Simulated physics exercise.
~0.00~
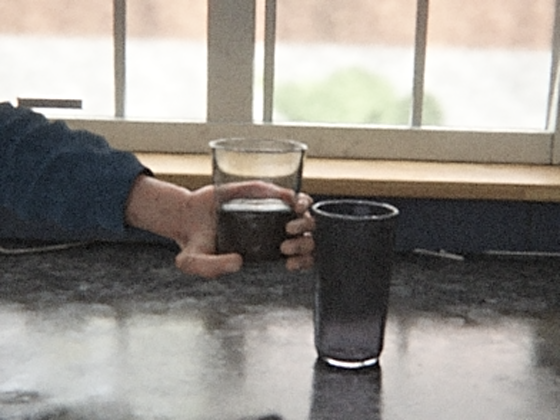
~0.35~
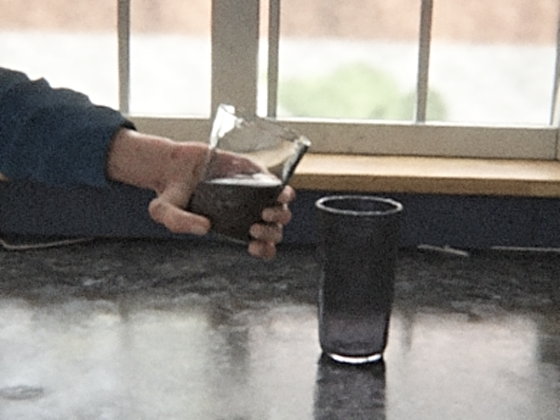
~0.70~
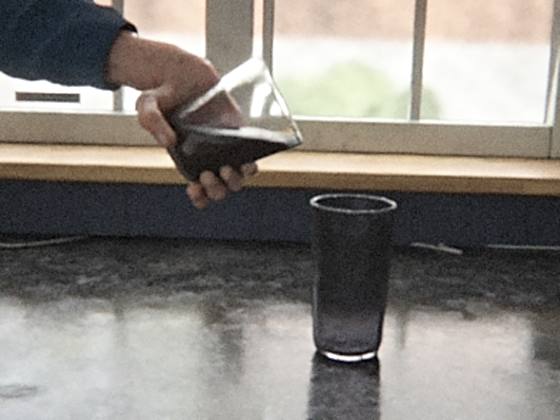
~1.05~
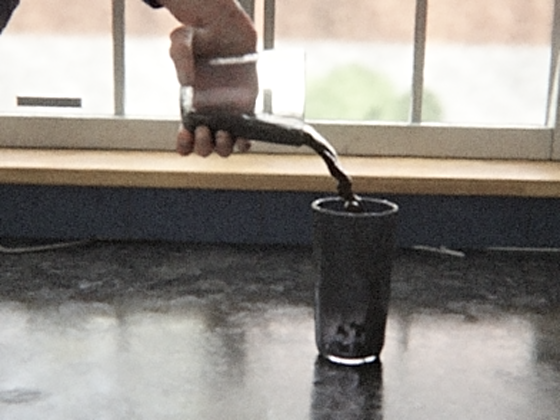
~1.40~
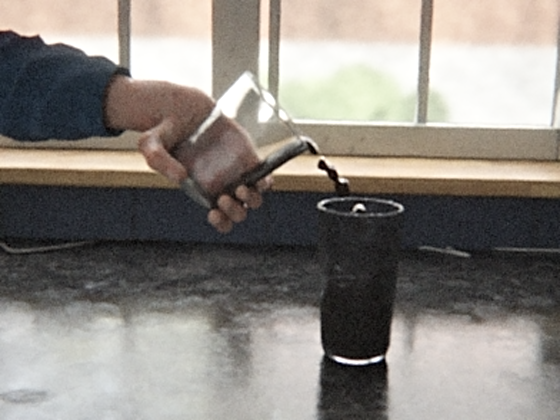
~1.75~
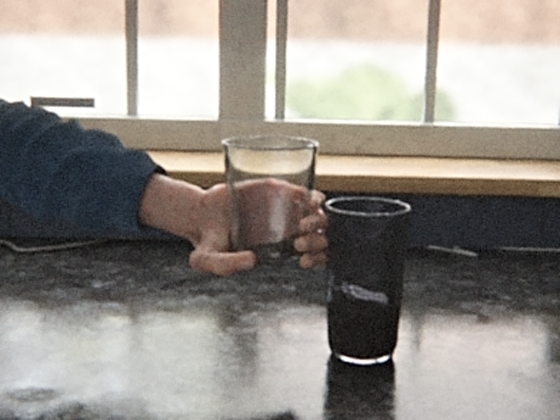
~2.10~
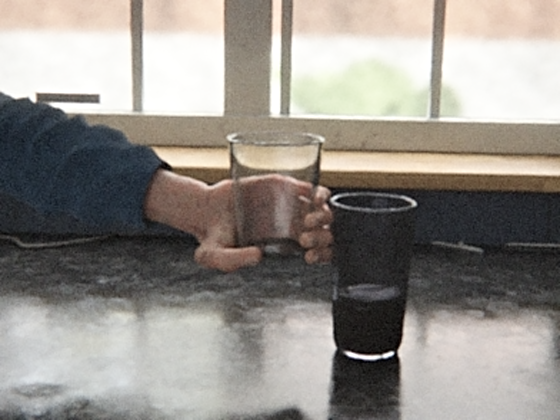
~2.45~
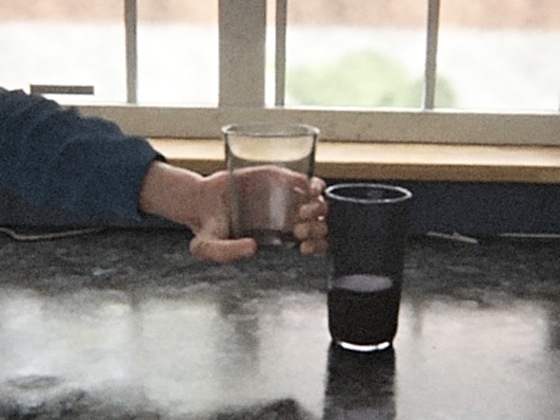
A hand in a dark blue sleeve holds a clear tumbler of dark coffee at the left, above a dark, glossy counter in front of a bright window with a wooden sill. A tall, slim, dark-looking glass stands empty on the counter to the right. Seen from the side in a slightly swaying view, the hand raises the tumbler and tips it to the right until coffee streams into the slim glass. The hand then tilts the tumbler back upright and lowers it beside the glass. At the end, the tumbler looks empty and the coffee settles in the lower part of the slim glass.
